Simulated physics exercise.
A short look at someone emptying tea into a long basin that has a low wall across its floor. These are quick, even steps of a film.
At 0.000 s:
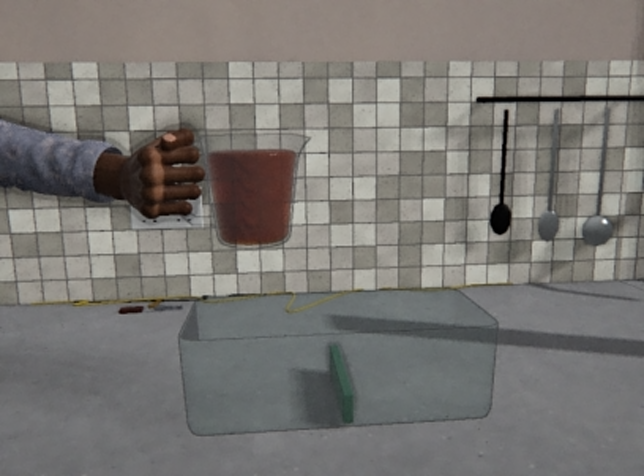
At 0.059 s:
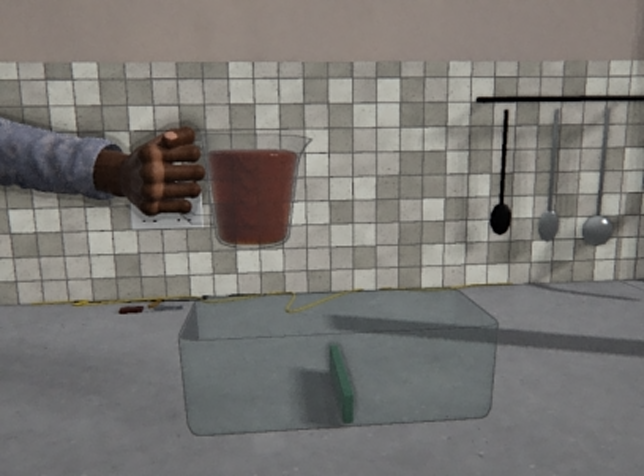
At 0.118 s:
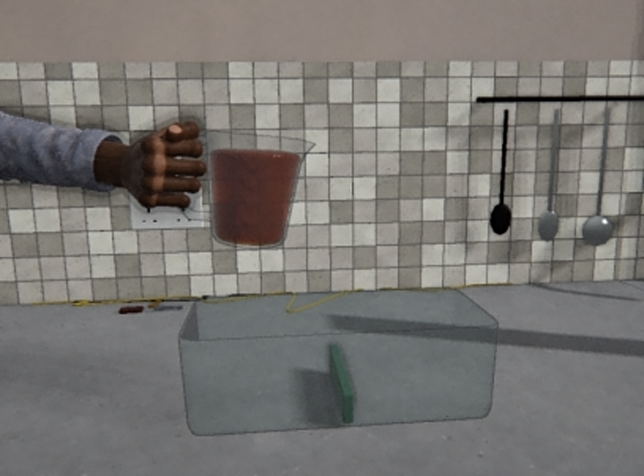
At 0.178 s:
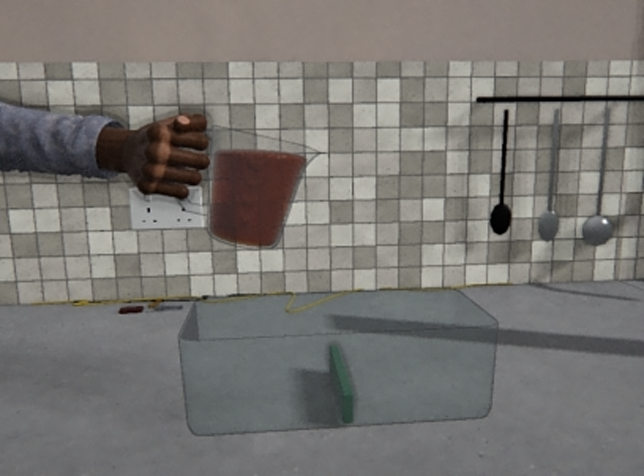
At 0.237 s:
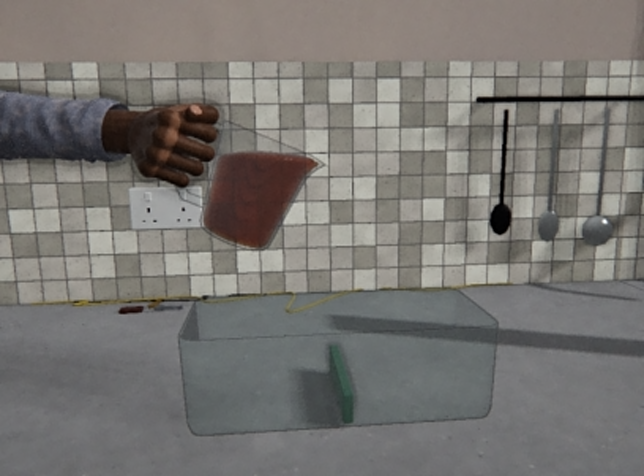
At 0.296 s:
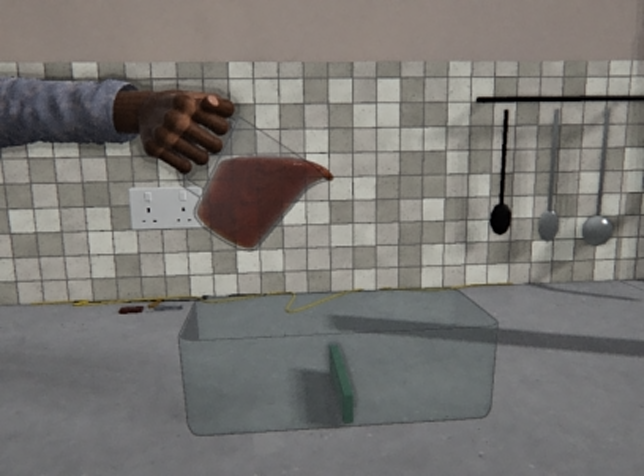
A hand tilts a clear jug of reddish-brown tea rightward until the tea reaches its lip.
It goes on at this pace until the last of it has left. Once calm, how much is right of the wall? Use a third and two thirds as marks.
The share right of the wall is over two thirds.
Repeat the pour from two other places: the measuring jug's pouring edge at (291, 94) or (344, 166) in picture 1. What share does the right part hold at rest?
First some 70, then 90 per cent.
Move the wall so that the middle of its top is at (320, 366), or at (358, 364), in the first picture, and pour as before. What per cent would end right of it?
First some 90, then 55 per cent.
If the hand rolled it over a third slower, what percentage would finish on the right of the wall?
Some 85 per cent.
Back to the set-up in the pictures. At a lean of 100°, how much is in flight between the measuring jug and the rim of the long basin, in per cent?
Close to 30 per cent.
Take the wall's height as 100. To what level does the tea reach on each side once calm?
Near 20 on the left, 60 on the right.
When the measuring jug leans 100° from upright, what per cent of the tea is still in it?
Roughly 45 in a hundred.
A moment on, the measuring jug is tipped right over and 45 per cent is still to pour, 0 is left of the wall and 27 right of it.
Next, the measuring jug is tipped right over and 3 per cent is still to pour, 13 is left of the wall and 75 right of it.
Then the measuring jug is tipped right over and 0 per cent is still to pour, 20 is left of the wall and 79 right of it.
Later the measuring jug is tipped right over and 0 per cent is still to pour, 22 is left of the wall and 76 right of it.
At rest 23 per cent lies left of the wall, 76 right of it and 2 outside.
